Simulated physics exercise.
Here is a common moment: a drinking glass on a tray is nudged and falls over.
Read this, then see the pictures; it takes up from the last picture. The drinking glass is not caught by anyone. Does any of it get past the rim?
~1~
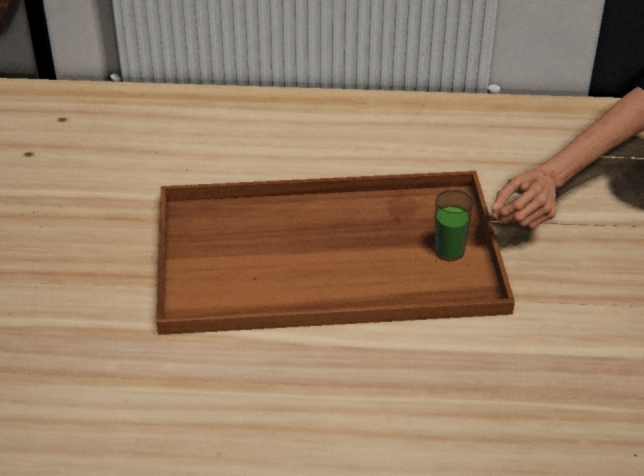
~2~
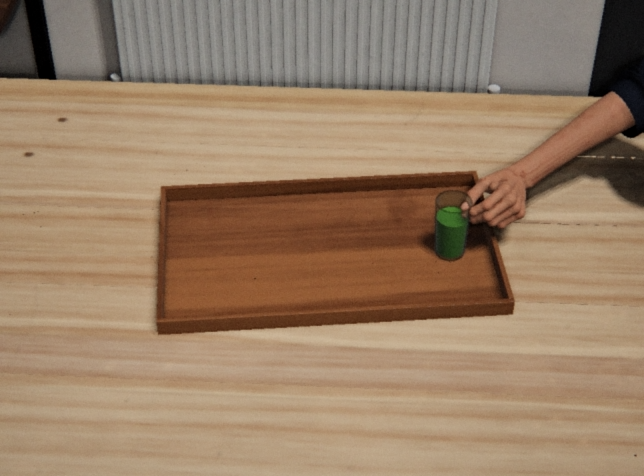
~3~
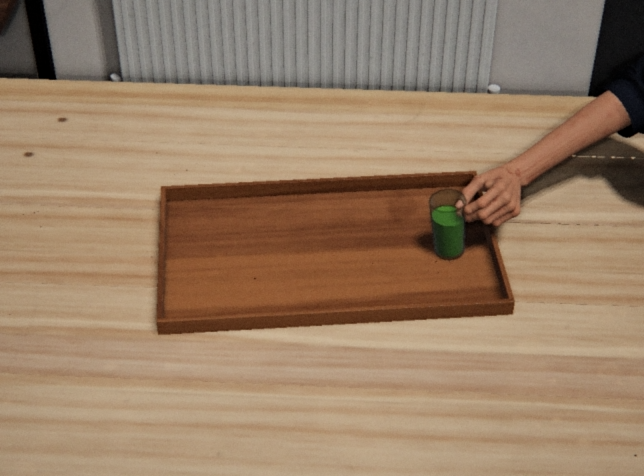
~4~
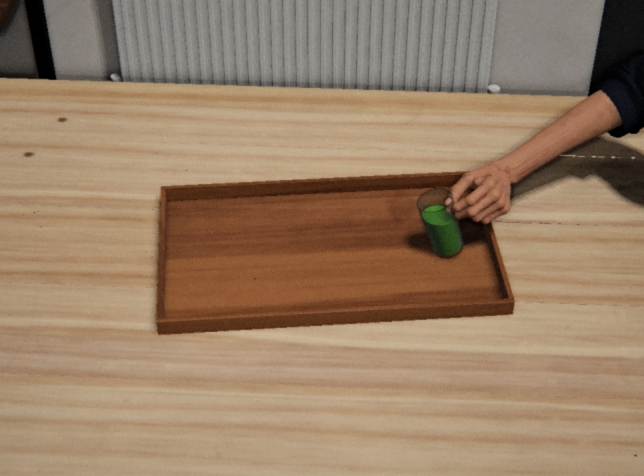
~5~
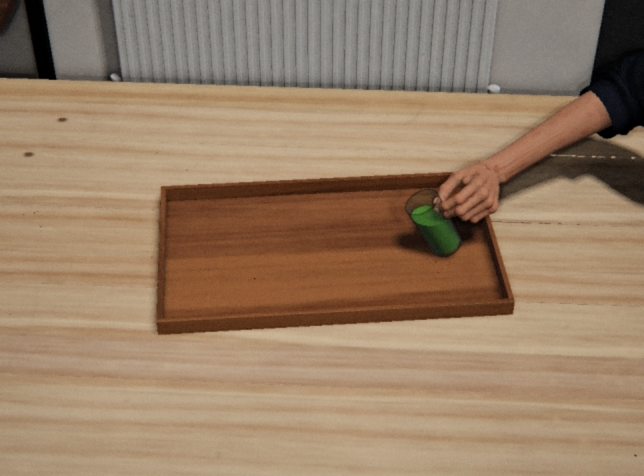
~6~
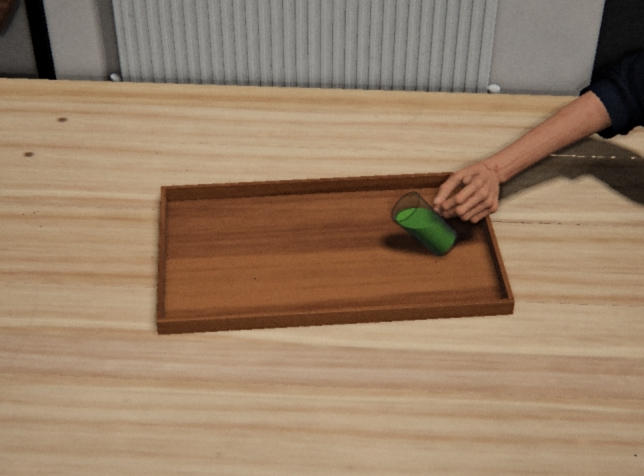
The spill is caught by the tray.
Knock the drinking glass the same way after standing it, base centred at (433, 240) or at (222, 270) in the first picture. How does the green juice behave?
One: It keeps within the tray. Two: It escapes from the tray.
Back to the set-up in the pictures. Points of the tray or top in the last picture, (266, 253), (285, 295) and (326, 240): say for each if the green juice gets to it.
Order as given: Got to, next got to, last got to.
Next, the drinking glass lies in the tray; the puddle covers about as much as a plate; the top is dry.
After that, the puddle covers about as much as a tray; the top is dry.
Finally, the puddle covers about as much as a tray; the top is dry.
